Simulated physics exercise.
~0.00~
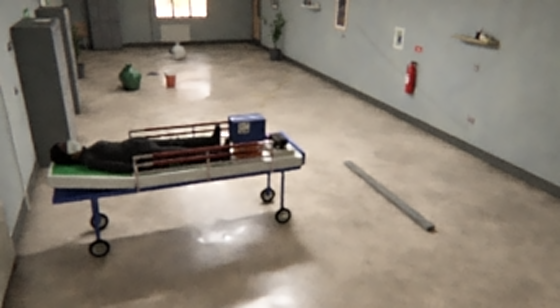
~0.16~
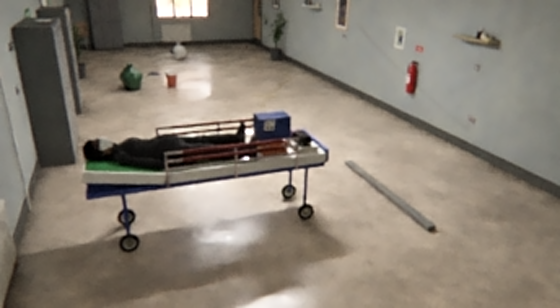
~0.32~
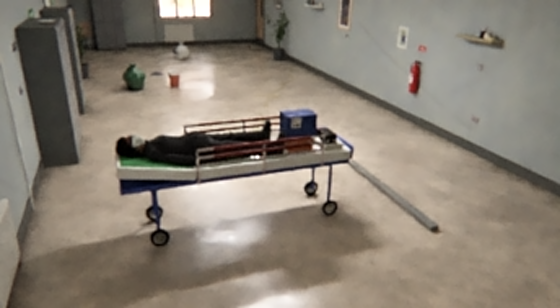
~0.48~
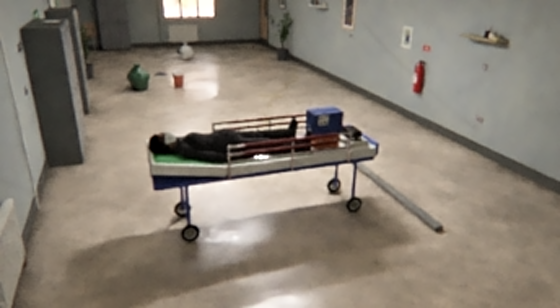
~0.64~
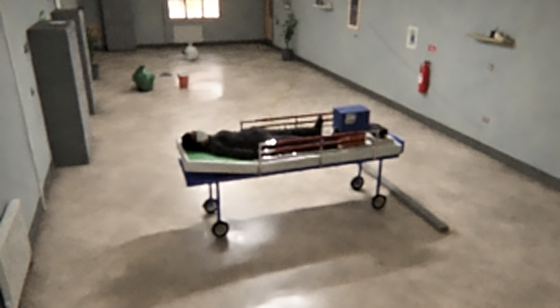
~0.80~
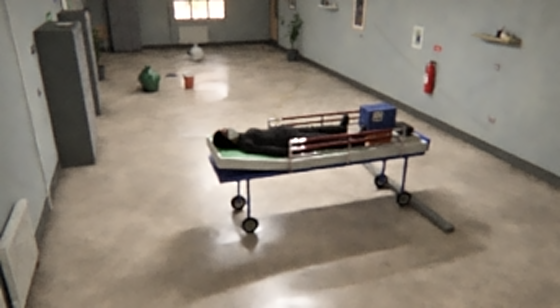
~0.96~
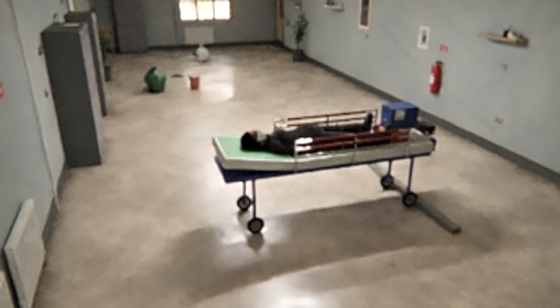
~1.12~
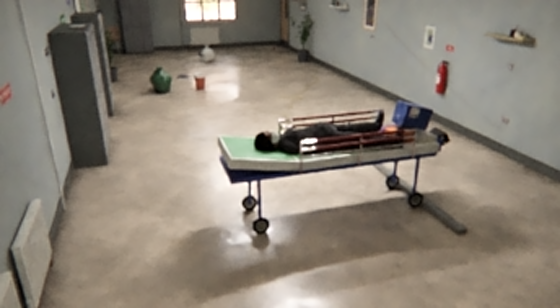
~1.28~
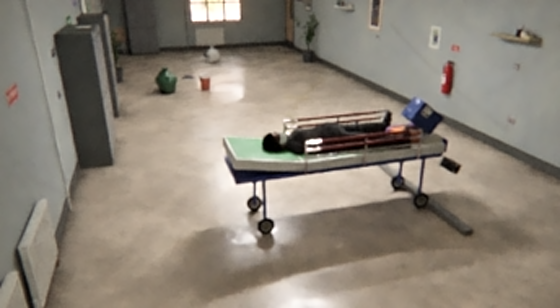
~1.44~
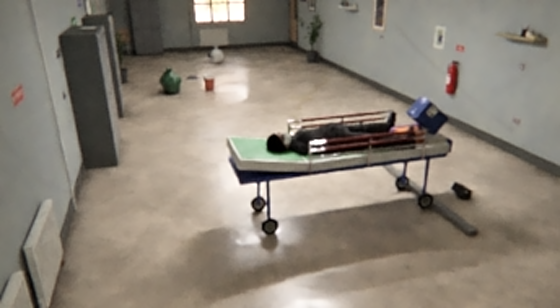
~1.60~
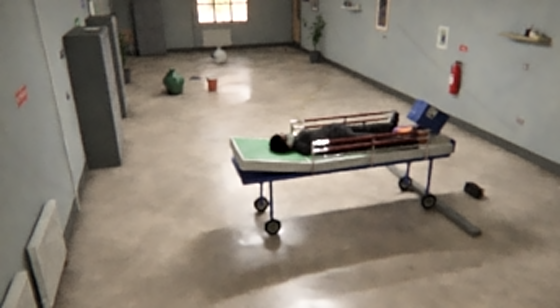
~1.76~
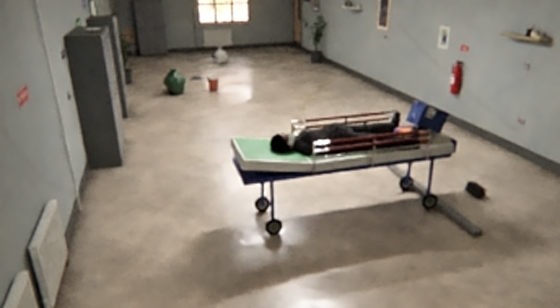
A wheeled stretcher with a blue frame carries a limp, dark-clothed person on their back, head to the left, across a grey-walled room seen from above. Red-and-white rails flank the body, a blue holdall sits by the feet, and a fire extinguisher hangs on the right wall. The stretcher rolls steadily right towards a long grey sill on the floor, then halts there, level. The person slides towards the foot end, baring green sheet behind the head, while the holdall tips and a small black box tumbles off. The box settles on the floor; the person and tilted holdall stay aboard.
